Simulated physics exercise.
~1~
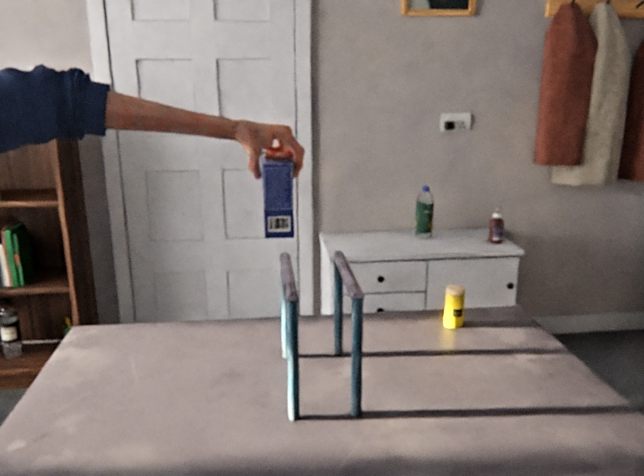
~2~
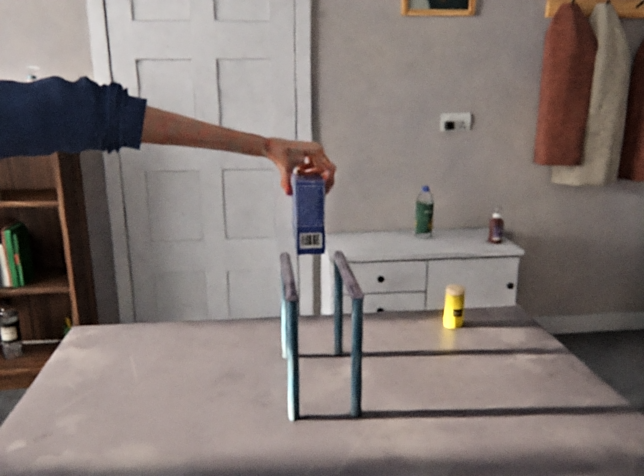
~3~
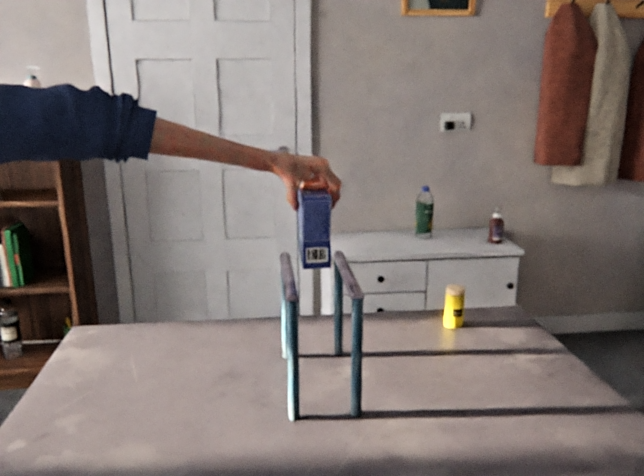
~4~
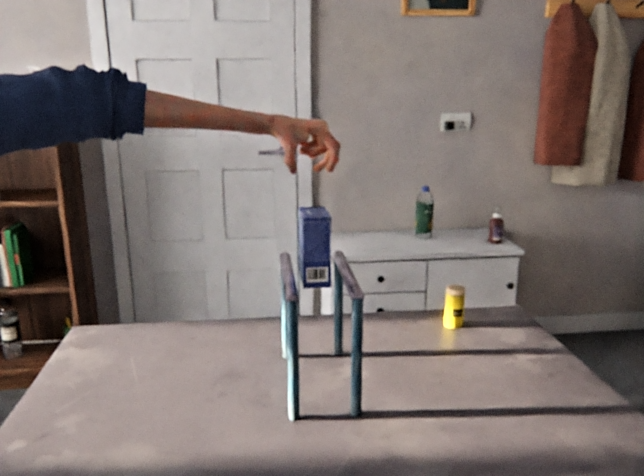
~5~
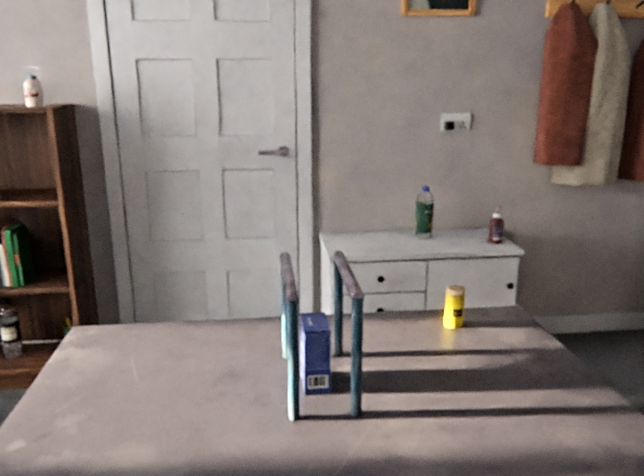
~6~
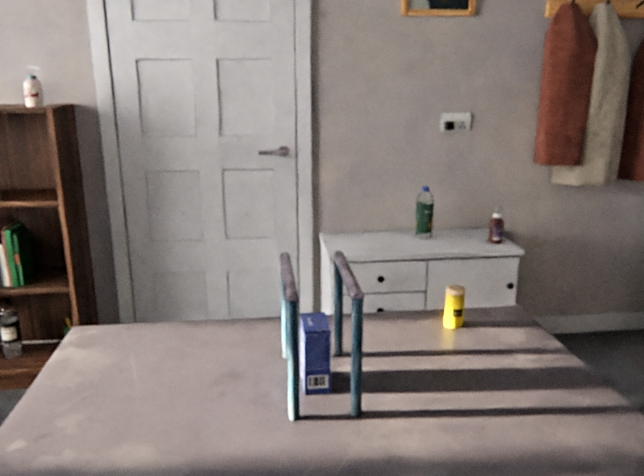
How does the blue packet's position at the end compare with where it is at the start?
At the start the blue packet is held in the air above the left support. At the end it stands lower and a little further right, upright on the table between the two supports.
